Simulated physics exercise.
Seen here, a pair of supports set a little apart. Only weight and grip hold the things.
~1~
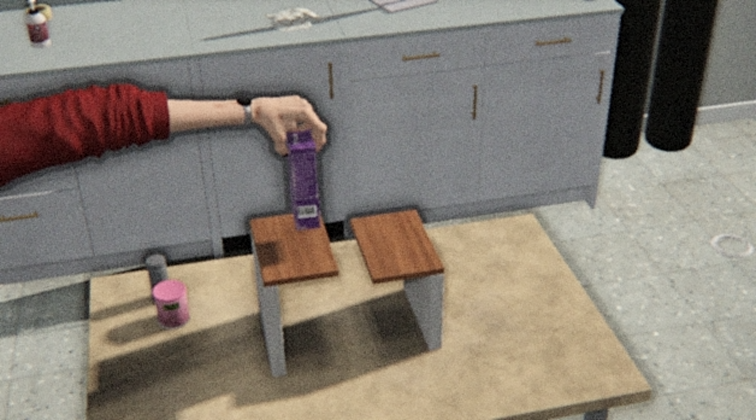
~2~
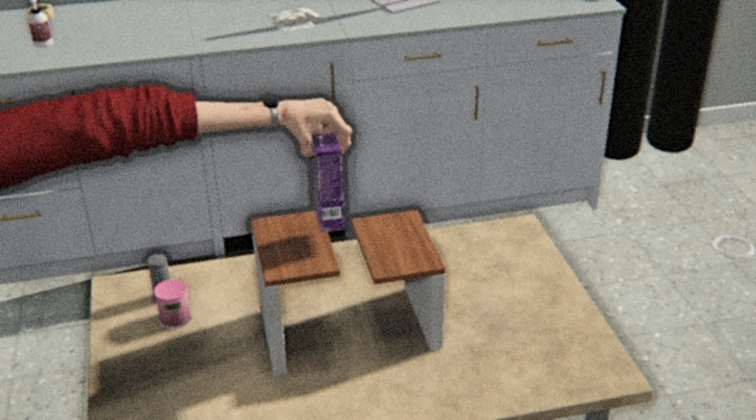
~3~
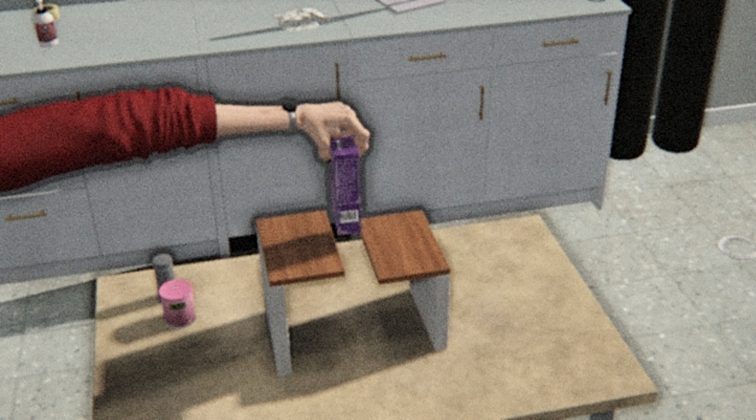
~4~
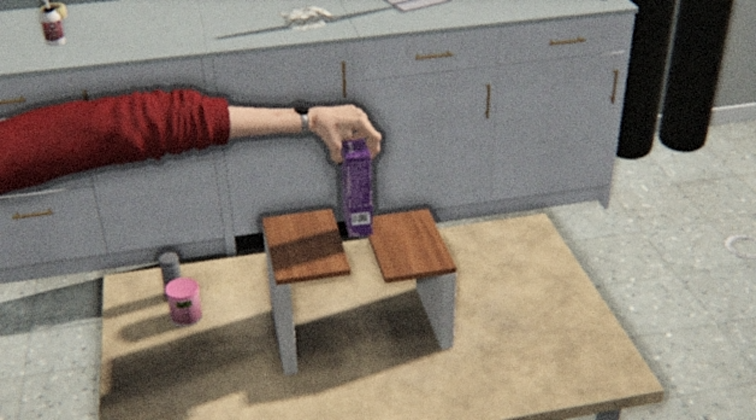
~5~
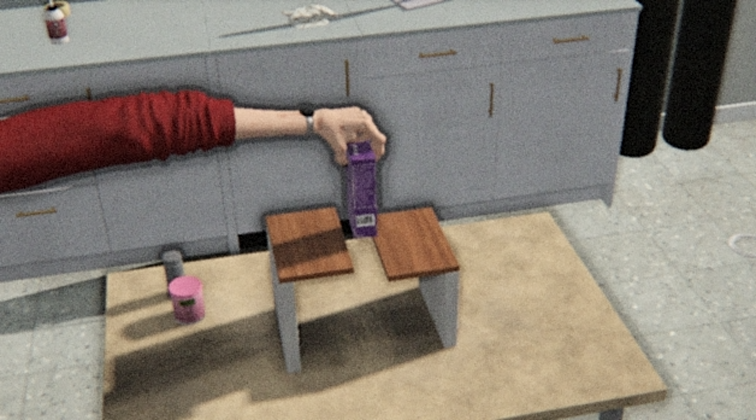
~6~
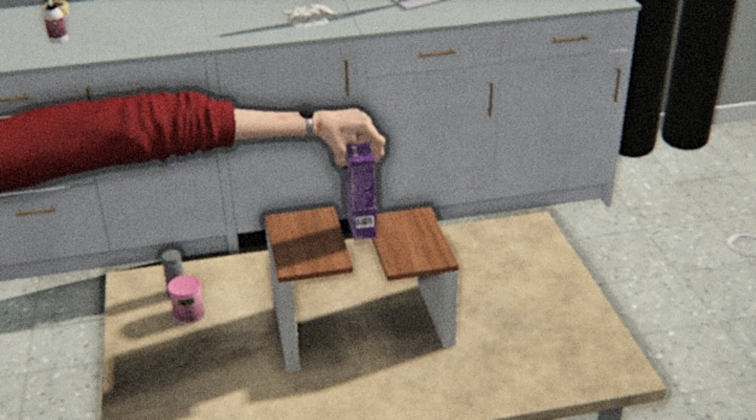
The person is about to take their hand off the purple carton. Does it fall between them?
In the end the carton drops through.
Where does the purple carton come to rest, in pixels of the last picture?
At about (364, 292).
Then, 0.20 s on from there, purple carton shifted a little near (361, 210).
Then, 0.30 s on from there, purple carton shifted well along near (363, 265).
Then, 0.40 s on from there, purple carton shifted well along near (364, 287).
In the end, moved from the start, purple carton; the other 2 unmoved. At the end, from the last picture's camera, purple carton near (364, 292). The carton goes down the gap.
